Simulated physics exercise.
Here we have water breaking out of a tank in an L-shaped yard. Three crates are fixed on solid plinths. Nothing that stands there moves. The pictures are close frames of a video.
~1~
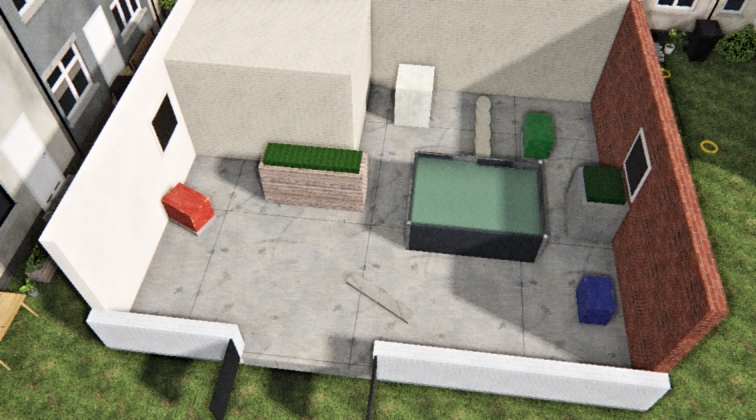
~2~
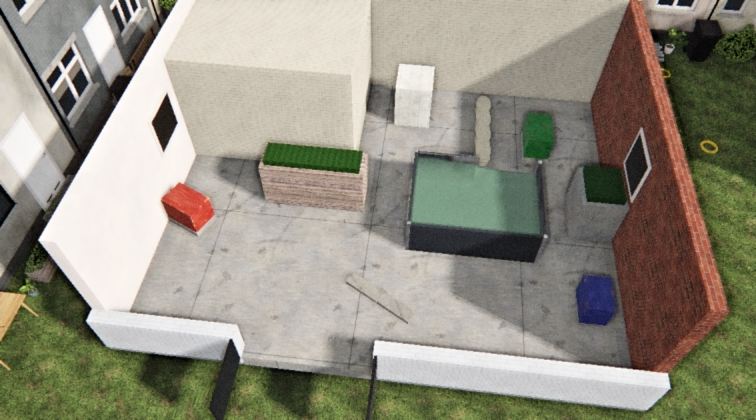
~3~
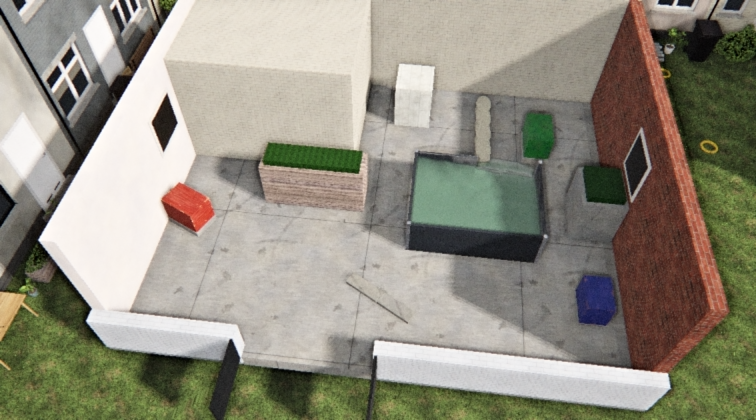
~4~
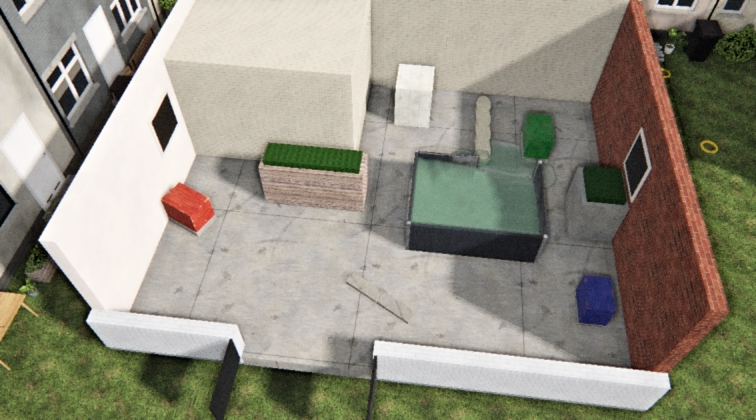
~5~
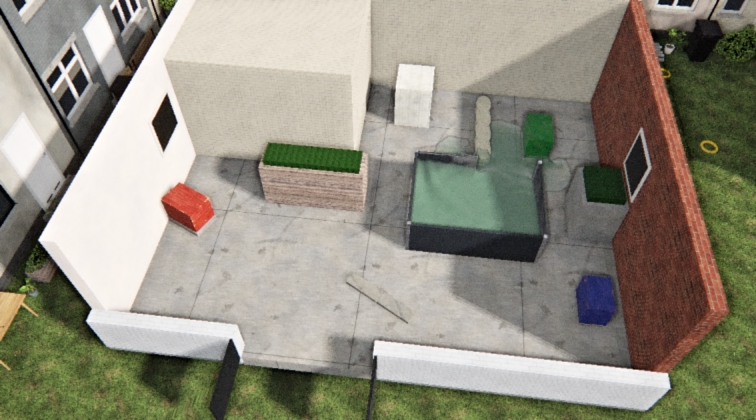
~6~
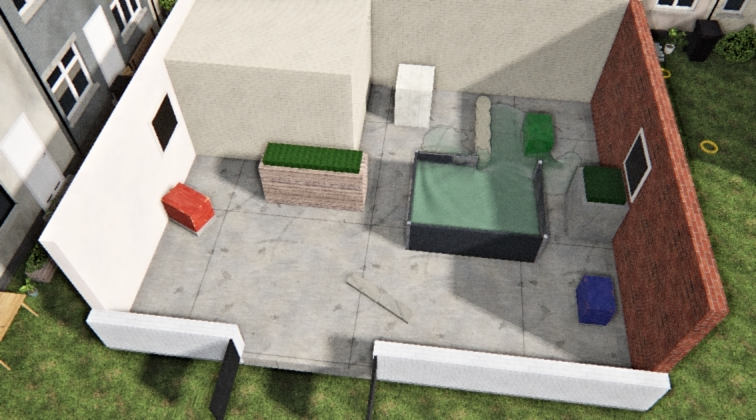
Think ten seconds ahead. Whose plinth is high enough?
One by one: The red crate keeps dry; the green crate is soaked; the blue crate is soaked.
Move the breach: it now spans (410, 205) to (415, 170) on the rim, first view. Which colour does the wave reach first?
It is the red-painted one.
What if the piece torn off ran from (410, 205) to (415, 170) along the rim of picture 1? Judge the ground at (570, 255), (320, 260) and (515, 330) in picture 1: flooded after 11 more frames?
In turn: Not flooded, flooded, clear.
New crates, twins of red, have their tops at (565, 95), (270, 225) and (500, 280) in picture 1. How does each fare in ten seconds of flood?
In that order: Takes water, remains dry, is safe.
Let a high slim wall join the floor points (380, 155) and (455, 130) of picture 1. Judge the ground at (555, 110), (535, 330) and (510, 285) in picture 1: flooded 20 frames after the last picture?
One after the other: Flooded, not flooded, no water.
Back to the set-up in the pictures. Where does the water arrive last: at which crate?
Last comes the one in red.
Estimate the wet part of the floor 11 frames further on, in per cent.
Close to 25 %.
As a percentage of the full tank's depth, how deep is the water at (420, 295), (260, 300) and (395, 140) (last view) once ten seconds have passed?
In turn 4, 2 and 14 in a hundred.
A moment on, water covers 20 % of the floor; the red crate not reached, the green crate water round its plinth, the blue crate not reached.
Next, water covers 25 % of the floor; the red crate not reached, the green crate water round its plinth, the blue crate not reached.
Then, water covers 35 % of the floor; the red crate not reached, the green crate water round its plinth, the blue crate not reached.
Later, water covers 55 % of the floor; the red crate not reached, the green crate water round its plinth, the blue crate water round its plinth.
In the end, water covers 80 % of the floor; the red crate stayed above the water, the green crate was topped, the blue crate was topped.
